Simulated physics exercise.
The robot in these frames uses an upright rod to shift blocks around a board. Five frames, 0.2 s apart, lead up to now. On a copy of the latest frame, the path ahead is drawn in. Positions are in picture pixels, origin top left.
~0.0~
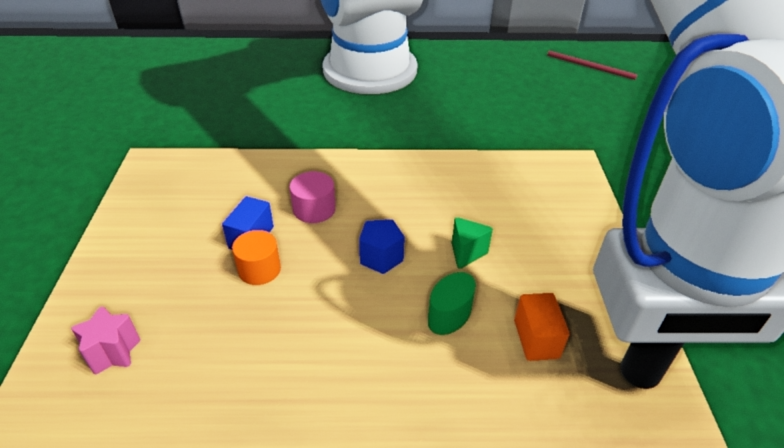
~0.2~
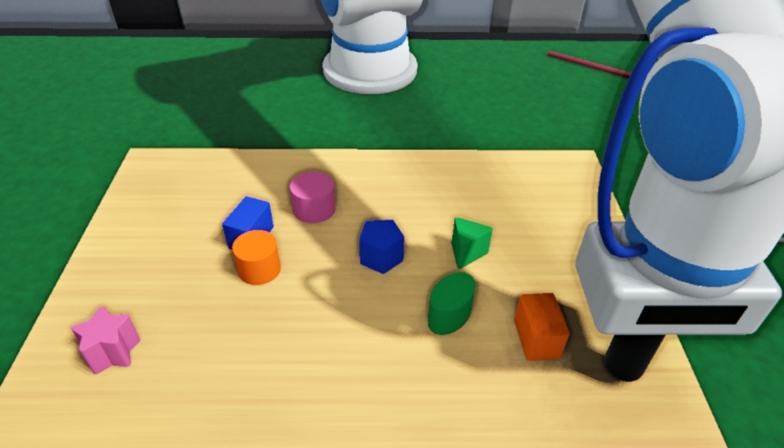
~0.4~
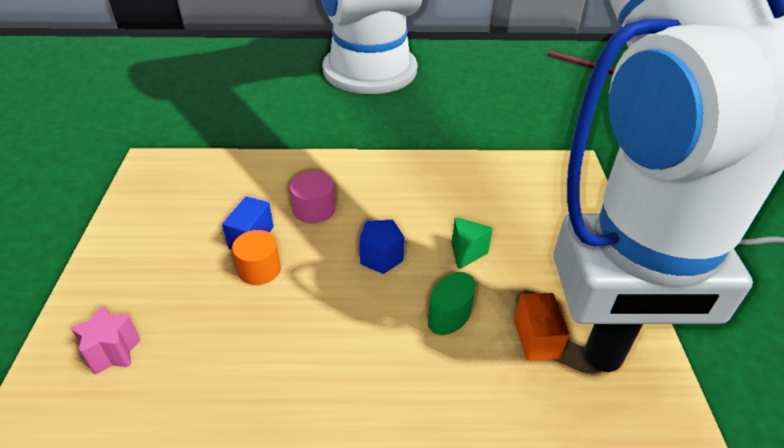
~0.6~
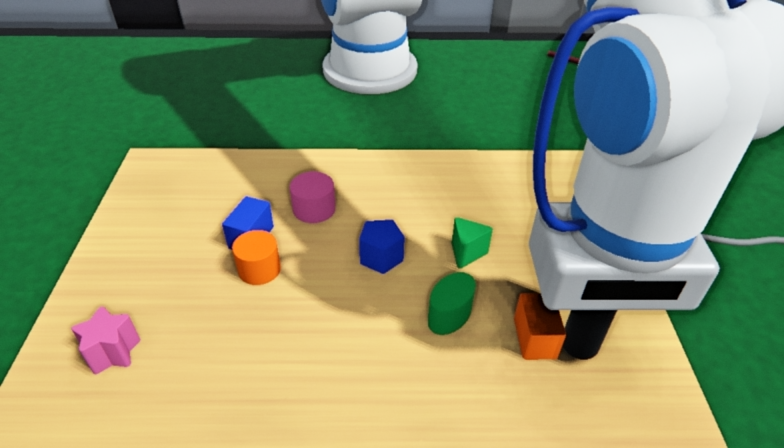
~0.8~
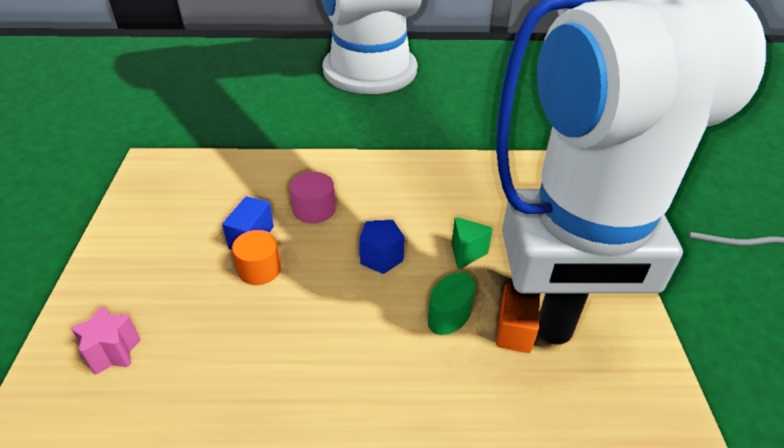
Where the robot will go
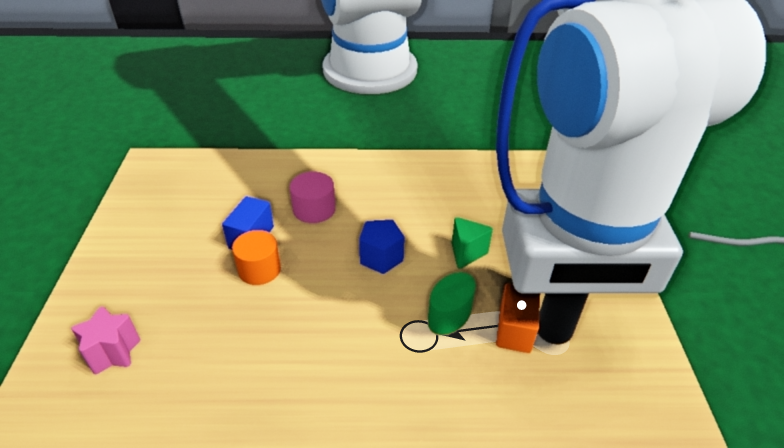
A white and blue robot arm holding an upright black rod glides left over a light wooden board on green ground, seen from above by a still camera. Scattered across the board are a pink star at left, orange, magenta and blue blocks beyond it, and green and orange-red blocks toward the right. The rod meets the orange-red block and pushes it slightly left, close to the green oval.
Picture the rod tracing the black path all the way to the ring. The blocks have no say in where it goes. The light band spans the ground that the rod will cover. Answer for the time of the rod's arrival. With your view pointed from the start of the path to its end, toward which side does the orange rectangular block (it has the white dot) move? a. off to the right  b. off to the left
The answer is a.
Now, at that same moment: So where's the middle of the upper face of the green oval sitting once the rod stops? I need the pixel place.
If I read the scene right, the answer is (385, 263).
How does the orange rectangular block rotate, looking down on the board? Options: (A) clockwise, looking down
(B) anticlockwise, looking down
Correct choice: A.
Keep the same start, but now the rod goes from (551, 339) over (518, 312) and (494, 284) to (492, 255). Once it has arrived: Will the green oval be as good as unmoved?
No - that is not the case.
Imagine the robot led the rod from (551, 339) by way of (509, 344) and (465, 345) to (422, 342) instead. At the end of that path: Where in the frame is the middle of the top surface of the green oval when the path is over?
So, by the moment the path ends, you'll find the top centre of the green oval at (420, 262).
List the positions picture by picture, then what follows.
The first frame shows tip of the rod (639, 374), middles of tops, green oval (453, 291), green triangular block (470, 229), orange rectangular block (544, 314).
The second frame shows rod (623, 367), nothing pushed.
The third frame shows rod (602, 358), nothing pushed.
The fourth frame shows rod (579, 346), nothing pushed.
The fifth frame shows rod (554, 331), green oval (453, 291), green triangular block (470, 229), orange rectangular block (522, 305).
The line goes from (551, 339) over (507, 325) and (463, 330) to (419, 336); the dot is on the orange rectangular block.
What follows on the original path. One third of the way, rod (509, 317); green oval (440, 287), turned 15° anticlockwise; orange rectangular block (478, 289).
Two thirds of the way, rod (464, 322); green oval (402, 275); orange rectangular block (436, 289), turned 30° clockwise.
At the end, rod (420, 328); green oval (385, 263), turned 30° clockwise; green triangular block unmoved; orange rectangular block (410, 284), turned 55° clockwise.
